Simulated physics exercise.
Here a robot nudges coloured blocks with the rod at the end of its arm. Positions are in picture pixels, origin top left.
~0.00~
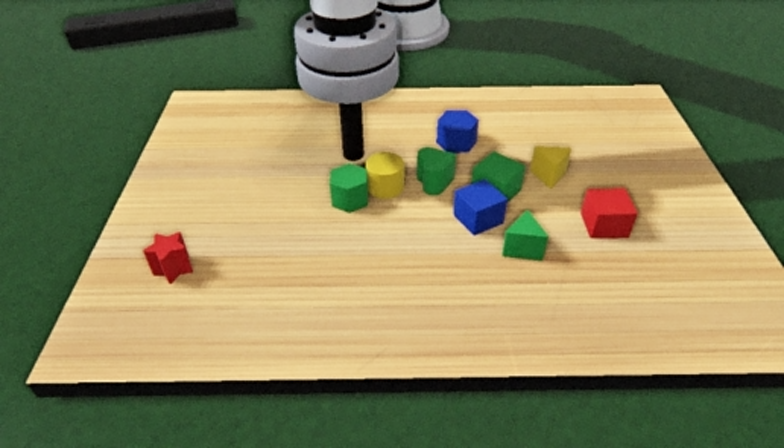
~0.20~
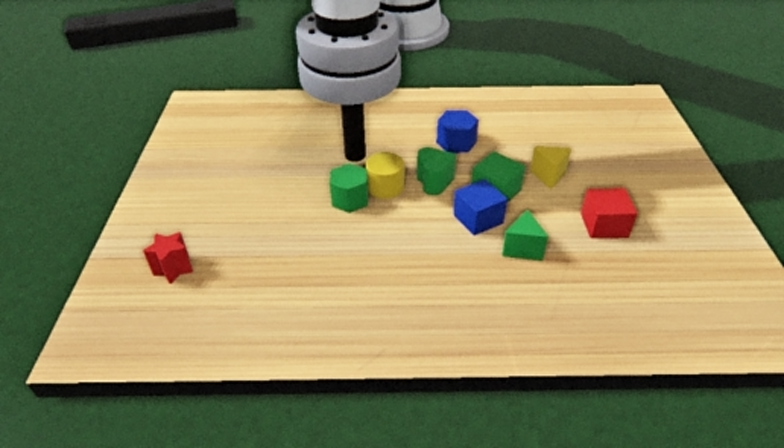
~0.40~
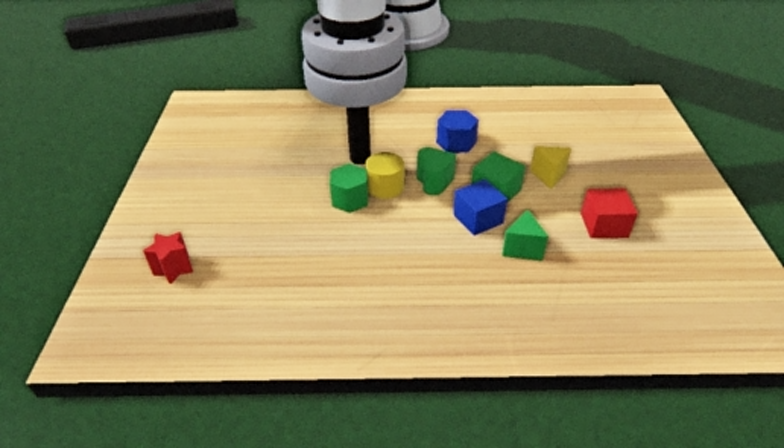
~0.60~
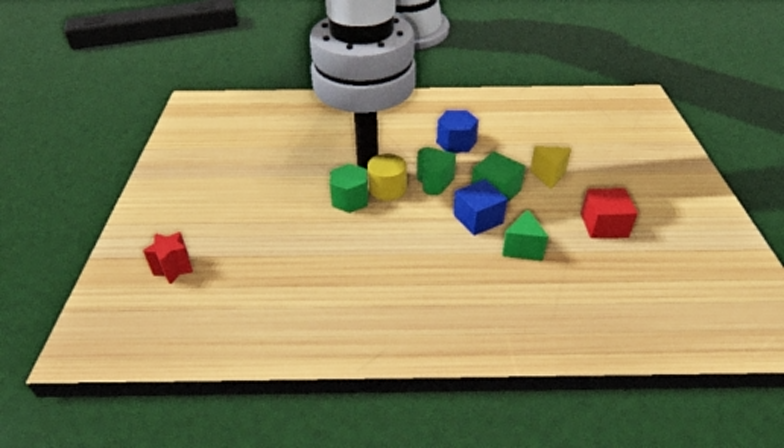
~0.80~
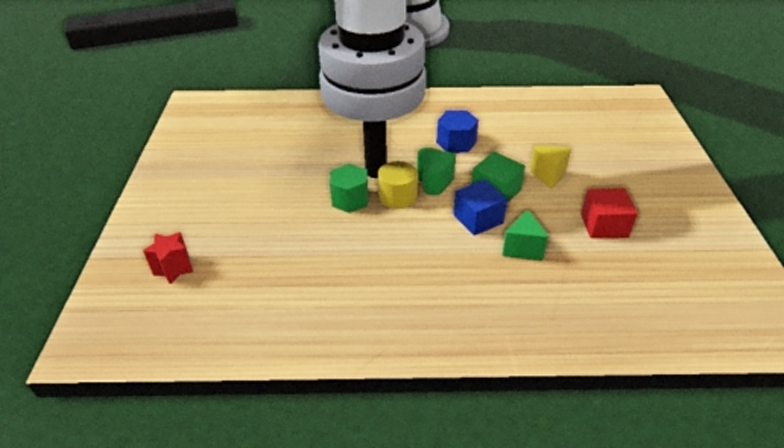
A robot arm's black rod moves right and nudges the yellow cylinder slightly right.
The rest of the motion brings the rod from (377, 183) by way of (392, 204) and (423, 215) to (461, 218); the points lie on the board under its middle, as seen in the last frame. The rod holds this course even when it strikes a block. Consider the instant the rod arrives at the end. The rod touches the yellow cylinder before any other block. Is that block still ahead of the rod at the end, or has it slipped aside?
Ahead.
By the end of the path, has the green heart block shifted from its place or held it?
Its place stays the same.
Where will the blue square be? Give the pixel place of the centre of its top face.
Its top centre lands on (536, 196).
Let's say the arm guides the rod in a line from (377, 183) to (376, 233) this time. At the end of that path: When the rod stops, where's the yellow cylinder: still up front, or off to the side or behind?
It is no longer ahead.
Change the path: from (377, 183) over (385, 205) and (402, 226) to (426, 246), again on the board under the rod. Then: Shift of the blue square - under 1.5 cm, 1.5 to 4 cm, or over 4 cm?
Short of 1.5 cm.
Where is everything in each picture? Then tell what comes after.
Tip of the rod at (354, 155), middles of tops, green hexagon at (348, 176), yellow cylinder at (385, 163), green heart block at (435, 158), blue square at (481, 195), green square at (499, 167), in the first picture.
Rod at (355, 156), nothing pushed, in the second picture.
Rod at (360, 159), nothing pushed, in the third picture.
Rod at (368, 164), yellow cylinder at (387, 164), in the fourth picture.
Rod at (376, 172), green hexagon at (348, 176), yellow cylinder at (398, 172), green heart block at (435, 158), blue square at (481, 195), green square at (499, 167), in the fifth picture.
The first path, step by step. One third of the way, rod at (392, 193); yellow cylinder at (422, 187).
Two thirds of the way, rod at (424, 204); yellow cylinder at (457, 191); blue square at (498, 195), turned 25° clockwise; green square at (502, 166).
At the end, rod at (462, 206); green hexagon unmoved; yellow cylinder at (496, 190); green heart block unmoved; blue square at (536, 196), turned 50° clockwise; green square at (503, 166), turned 15° anticlockwise.
